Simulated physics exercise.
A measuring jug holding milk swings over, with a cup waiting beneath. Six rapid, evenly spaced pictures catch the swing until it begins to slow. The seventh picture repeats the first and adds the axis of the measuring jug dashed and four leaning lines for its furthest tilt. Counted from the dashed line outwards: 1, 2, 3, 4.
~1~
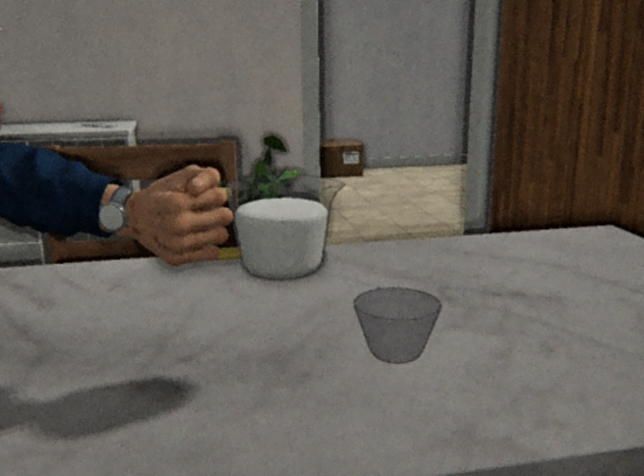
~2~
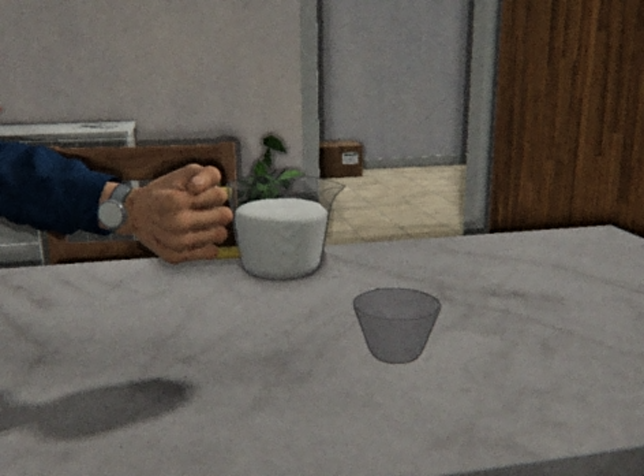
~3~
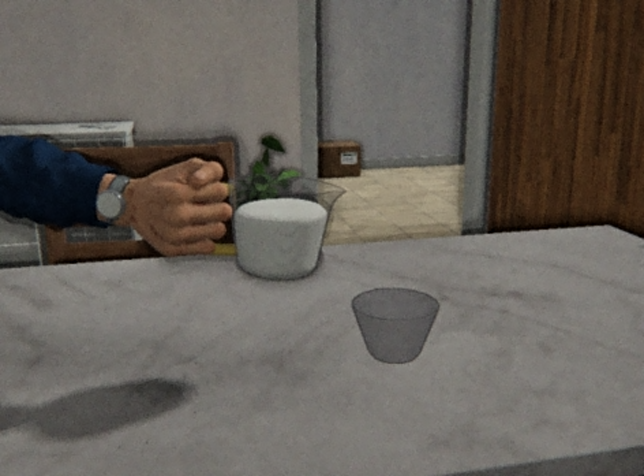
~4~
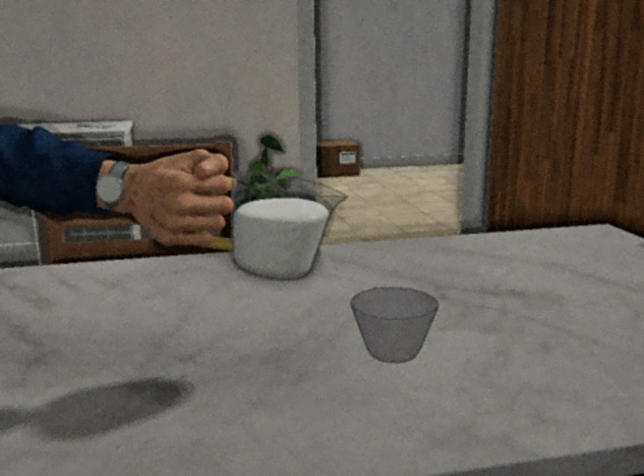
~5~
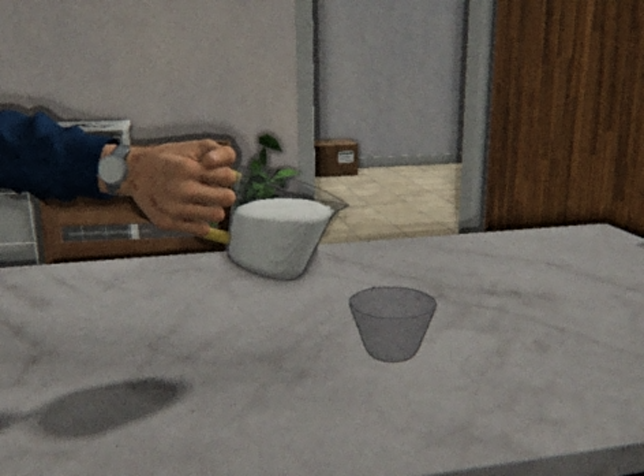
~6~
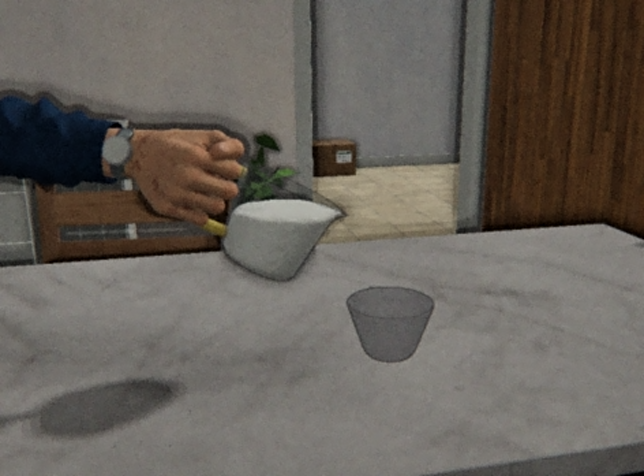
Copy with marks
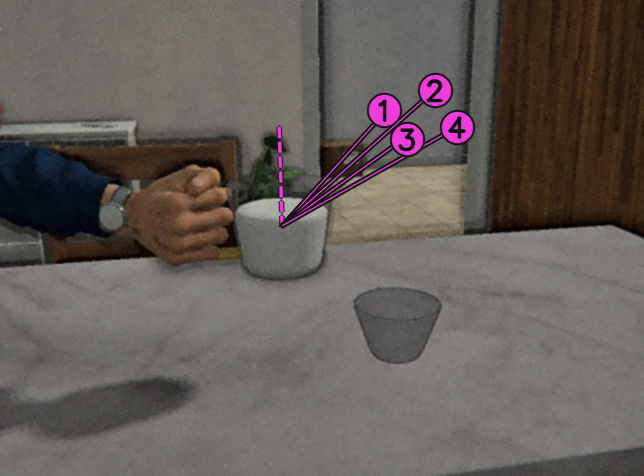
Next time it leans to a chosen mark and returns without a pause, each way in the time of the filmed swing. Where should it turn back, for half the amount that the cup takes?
Best: 2.
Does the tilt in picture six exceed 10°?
Yes.
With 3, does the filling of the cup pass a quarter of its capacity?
Yes, it does.
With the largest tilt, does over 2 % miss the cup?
Yes, it does.
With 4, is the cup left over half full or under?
Over.
On the marked copy, 1 at (373, 124); 2 at (422, 100); 3 at (392, 147); 4 at (442, 135).
Choosing 1, the cup ends with about 34 % of what it can hold; 3 % of the milk is spilt.
Choosing 2, the cup ends with about 54 % of what it can hold; 3 % of the milk is spilt.
Choosing 3, the cup ends with about 68 % of what it can hold; 7 % of the milk is spilt.
Choosing 4, the cup ends with about 85 % of what it can hold; 9 % of the milk is spilt.
